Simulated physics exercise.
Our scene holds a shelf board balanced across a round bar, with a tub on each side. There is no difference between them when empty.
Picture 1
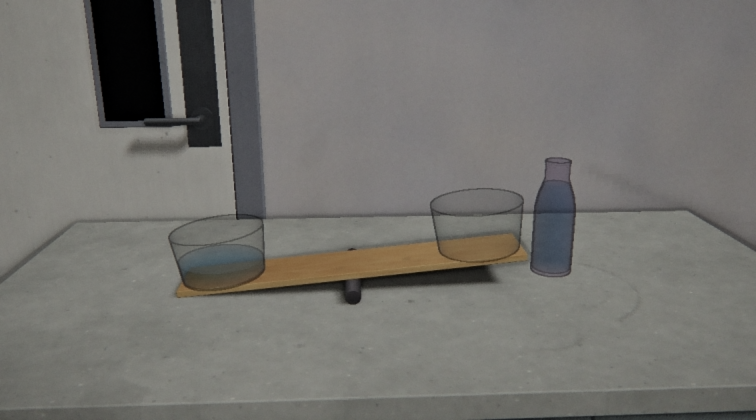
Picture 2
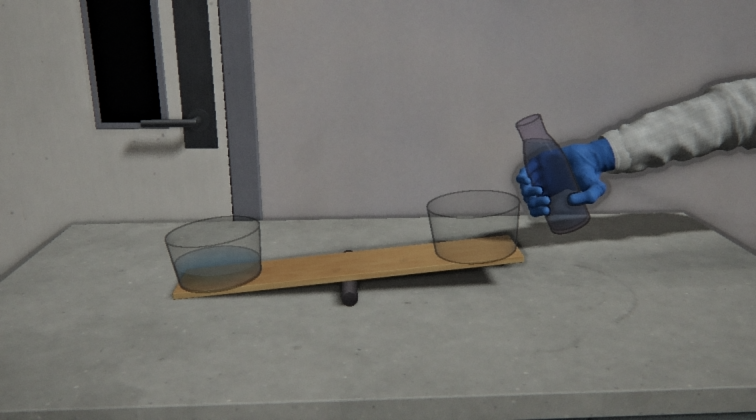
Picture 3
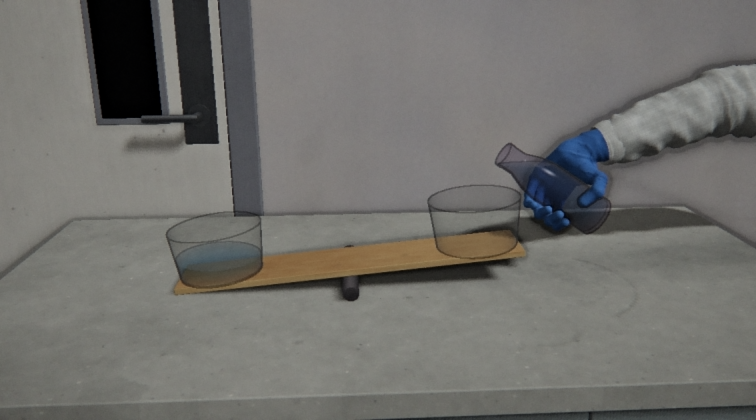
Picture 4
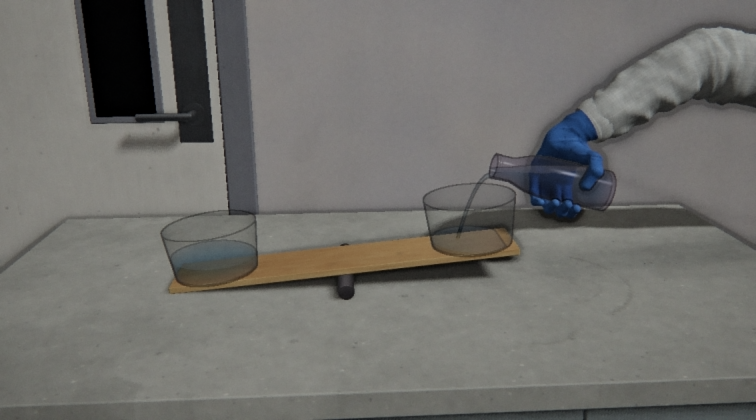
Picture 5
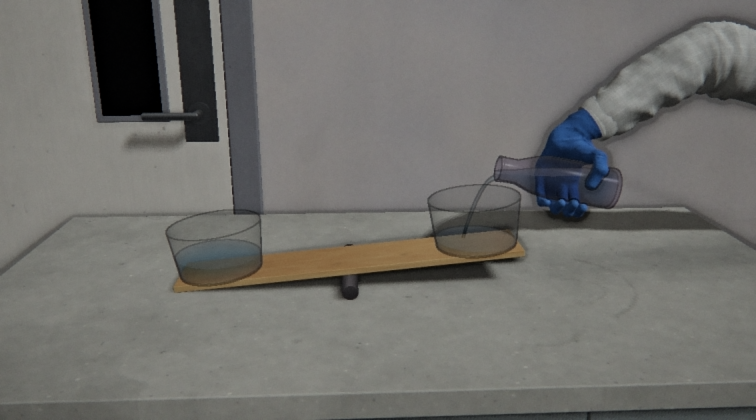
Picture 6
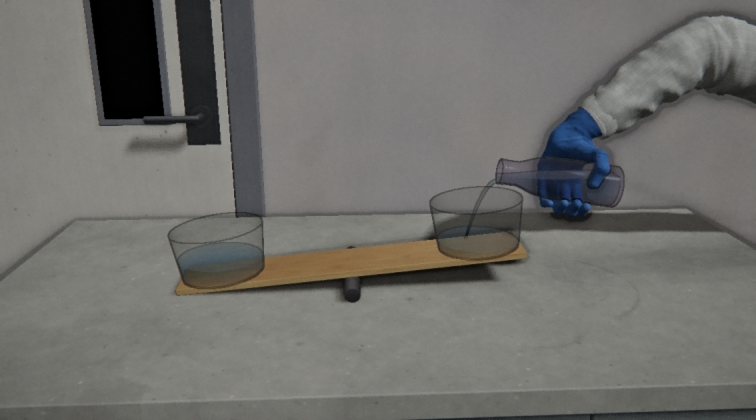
A gloved hand lifts a bottle, tilts it and pours into the right tub.
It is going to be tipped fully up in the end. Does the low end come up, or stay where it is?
The low end comes up.
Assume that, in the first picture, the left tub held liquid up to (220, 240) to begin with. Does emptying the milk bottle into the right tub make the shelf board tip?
What follows: It rests unchanged.
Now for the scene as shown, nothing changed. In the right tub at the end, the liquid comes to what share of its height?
Near 40 in a hundred.
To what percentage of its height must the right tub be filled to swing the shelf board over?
About 30 per cent, I think.
Soon after, the right tub is about a quarter full; the shelf board leans as before.
Later, the right tub is about a third full; the shelf board has swung over, and that end is down.
In the end, the right tub is about a third full; the shelf board has swung over, and that end is down.
